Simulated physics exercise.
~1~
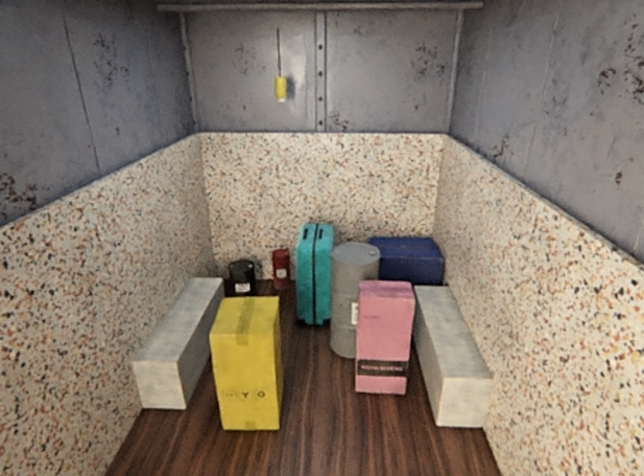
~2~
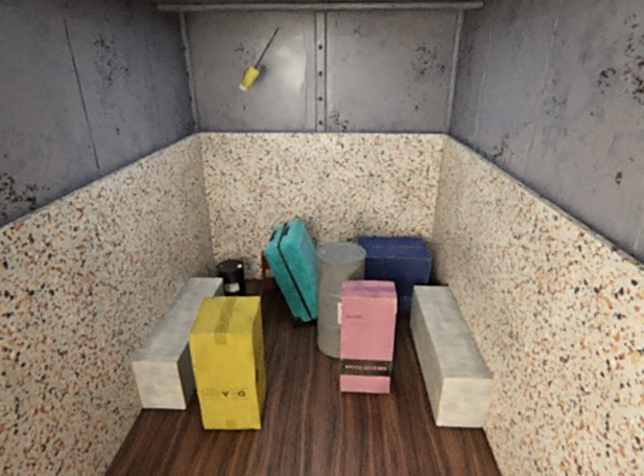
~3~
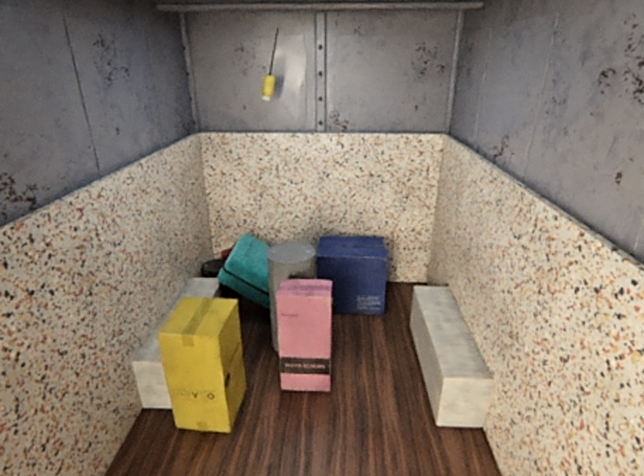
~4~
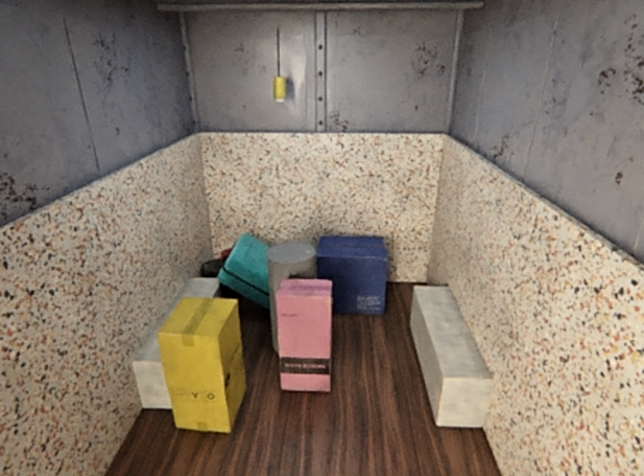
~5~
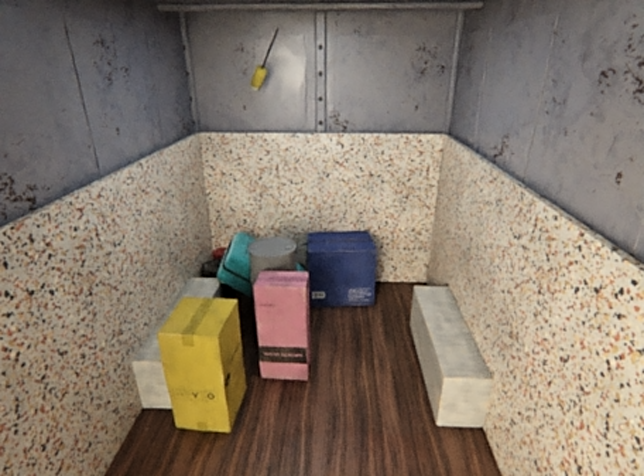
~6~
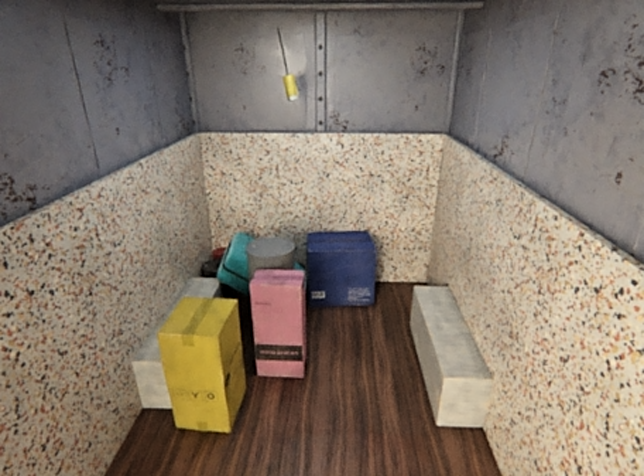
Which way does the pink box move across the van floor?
The pink box slides to the left, ending up close to the yellow box.
